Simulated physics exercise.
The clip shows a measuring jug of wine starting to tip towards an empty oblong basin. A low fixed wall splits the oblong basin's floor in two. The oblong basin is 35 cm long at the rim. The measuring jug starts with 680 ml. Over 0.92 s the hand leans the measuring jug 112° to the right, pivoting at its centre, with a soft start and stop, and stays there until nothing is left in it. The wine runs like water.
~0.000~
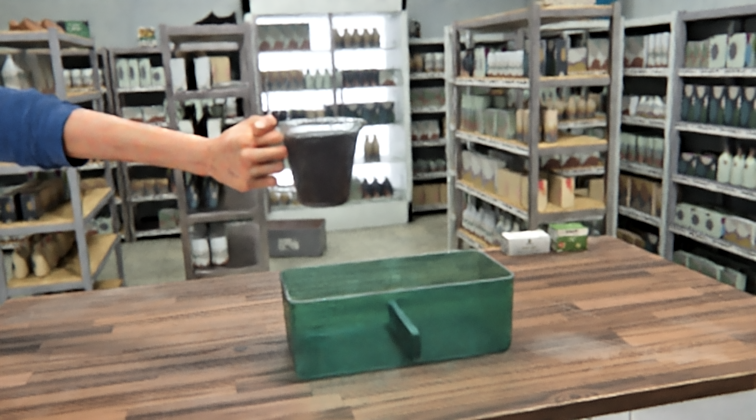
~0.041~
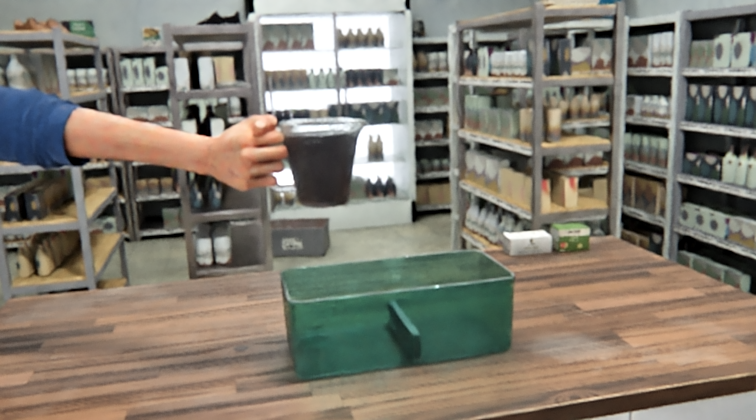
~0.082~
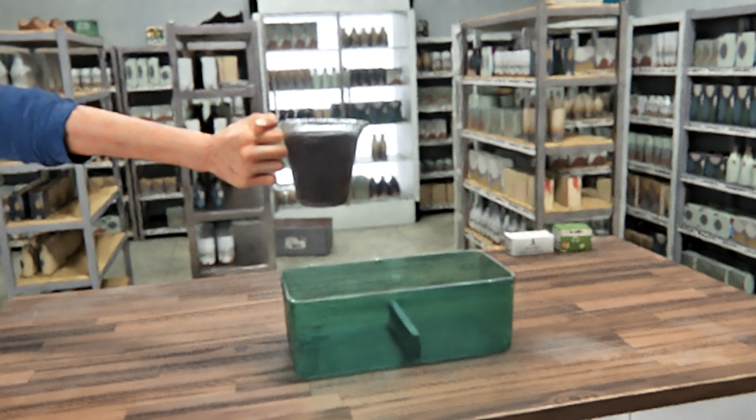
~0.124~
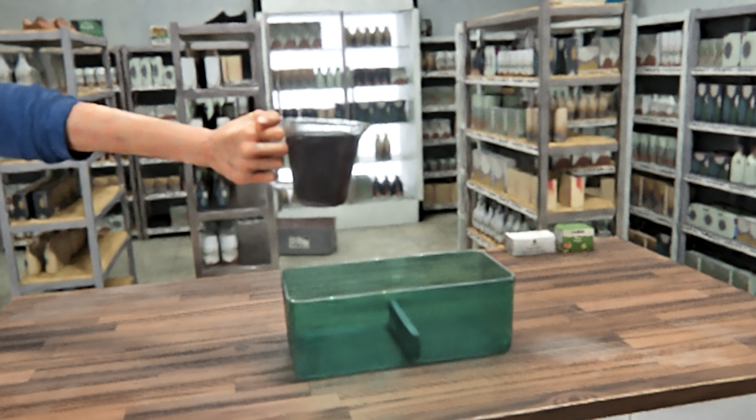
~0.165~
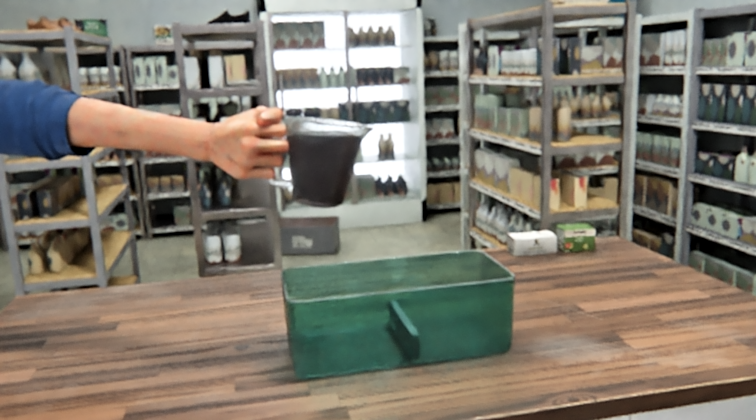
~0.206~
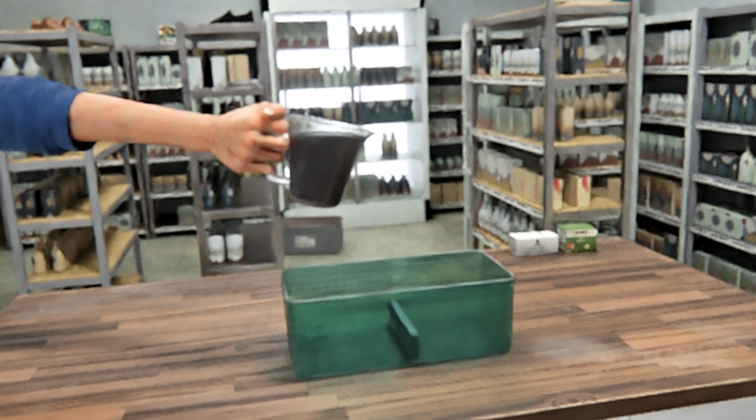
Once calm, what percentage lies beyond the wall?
About 82 per cent.
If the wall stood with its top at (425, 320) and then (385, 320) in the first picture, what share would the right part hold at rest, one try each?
In turn about 40 and 95 per cent.
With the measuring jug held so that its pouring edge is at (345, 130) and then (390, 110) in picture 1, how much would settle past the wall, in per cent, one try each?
First 35, then 90 per cent.
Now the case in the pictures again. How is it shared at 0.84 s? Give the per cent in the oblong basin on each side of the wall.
Left about 4, right about 64.
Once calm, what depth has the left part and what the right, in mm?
Some 4 mm on the left and 22 mm on the right.
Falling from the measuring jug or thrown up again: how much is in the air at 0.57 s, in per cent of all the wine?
About 28 per cent.
After 0.57 s the tilt is 77° and 66 per cent is still to pour, 0 is left of the wall and 6 right of it.
After 0.84 s the tilt is 110° and 10 per cent is still to pour, 4 is left of the wall and 64 right of it.
After 1.12 s the tilt is 112° and 0 per cent is still to pour, 16 is left of the wall and 82 right of it.
After 1.42 s the tilt is 112° and 0 per cent is still to pour, 17 is left of the wall and 82 right of it.
In the end 17 per cent lies left of the wall, 82 right of it and 2 outside.
